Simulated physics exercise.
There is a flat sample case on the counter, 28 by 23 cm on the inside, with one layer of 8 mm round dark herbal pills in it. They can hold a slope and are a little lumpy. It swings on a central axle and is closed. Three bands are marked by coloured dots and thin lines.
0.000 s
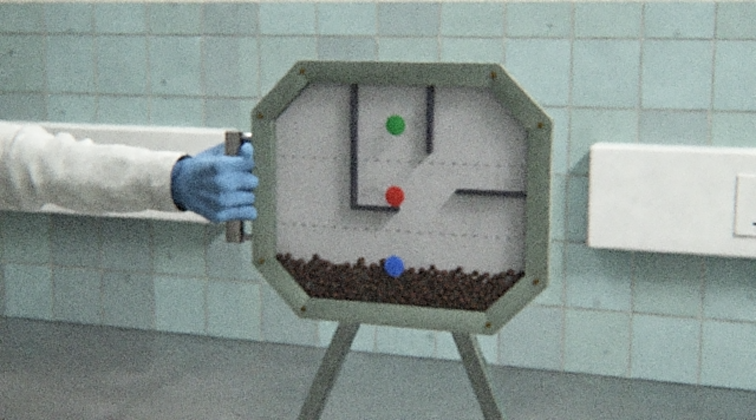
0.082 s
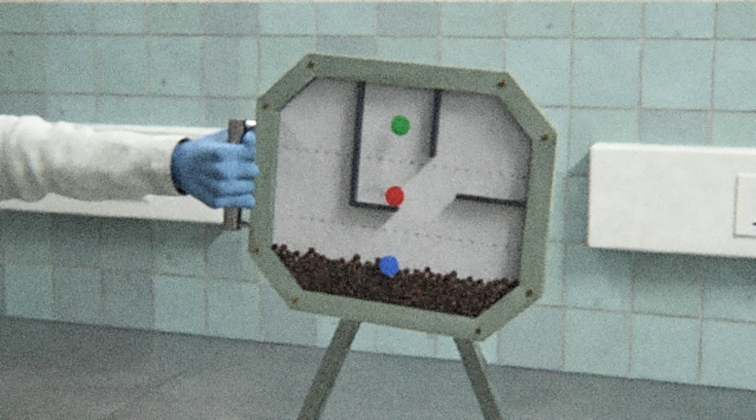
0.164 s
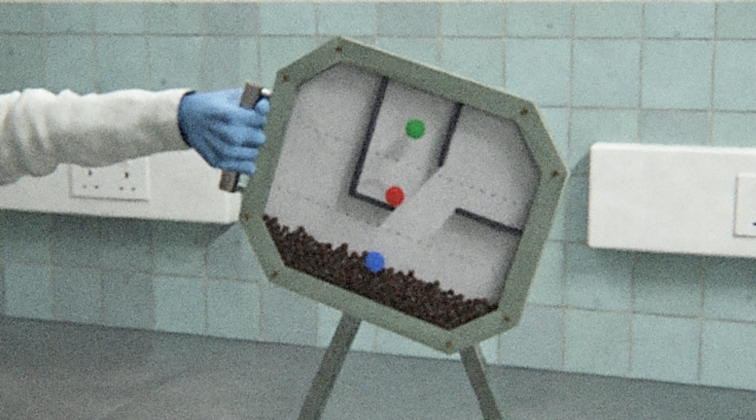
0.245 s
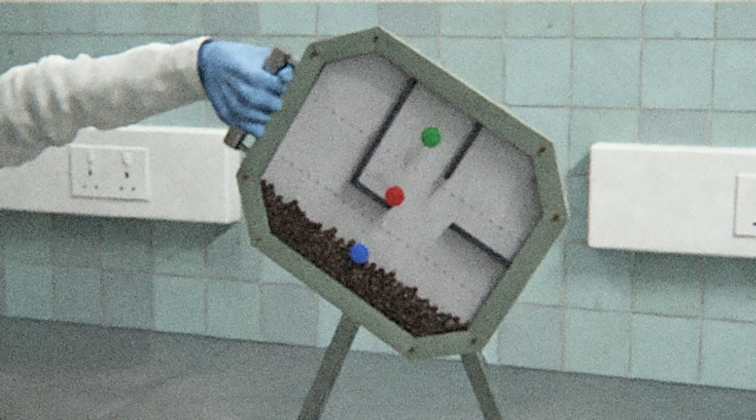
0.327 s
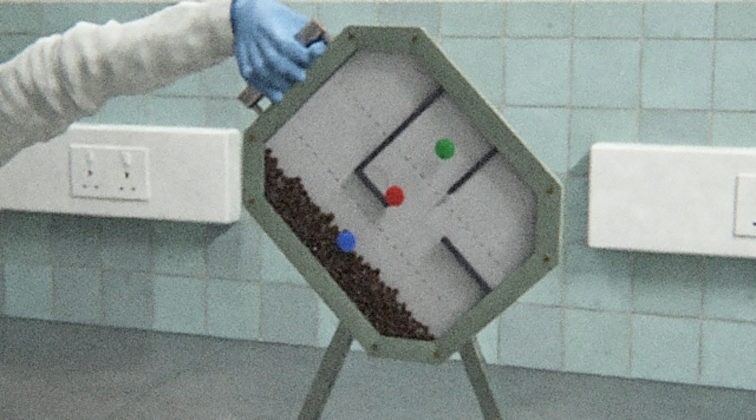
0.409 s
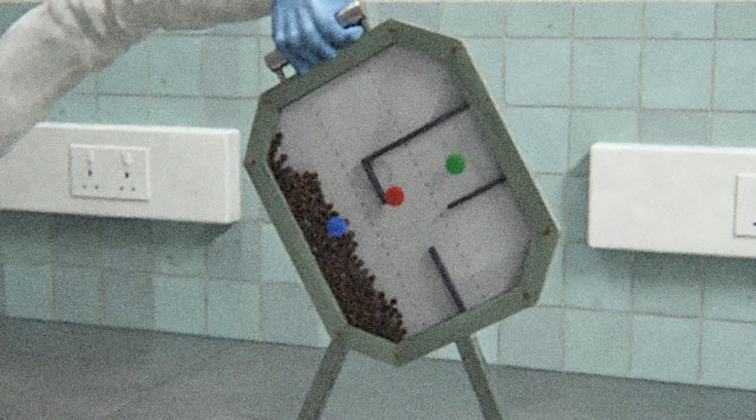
On a counter, a gloved hand turns an eight-sided case of dark pellets clockwise.
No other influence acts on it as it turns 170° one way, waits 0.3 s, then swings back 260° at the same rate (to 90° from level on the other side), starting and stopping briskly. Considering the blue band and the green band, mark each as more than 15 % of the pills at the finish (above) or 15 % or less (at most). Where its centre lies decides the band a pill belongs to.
Blue: Above; green: Above.
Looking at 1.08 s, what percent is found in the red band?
It comes to roughly 45 %.
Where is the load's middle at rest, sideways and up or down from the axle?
Right: About 2 cm; below: About 9 cm.
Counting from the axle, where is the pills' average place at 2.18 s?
Offset: Approx. 7 cm right, 6 cm below.
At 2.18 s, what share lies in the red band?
I'd put it around 30 in a hundred.
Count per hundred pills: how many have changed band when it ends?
Roughly 60 per cent.
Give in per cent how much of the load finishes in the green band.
Some 20 percent.
By 1.08 s, it stands 170° clockwise; the pills' middle is 9 cm left of and level with the centre; red 45 %, blue 40 %, green 15 %.
By 2.18 s, it stands 40° clockwise; the pills' middle is 7 cm right of and 6 cm below the centre; red 30 %, blue 35 %, green 35 %.
By 2.97 s, it stands 90° anticlockwise; the pills' middle is 2 cm right of and 9 cm below the centre; red 40 %, blue 45 %, green 15 %.
Settled by 3.6 s, it stands 90° anticlockwise; red 40 %, blue 40 %, green 20 %.
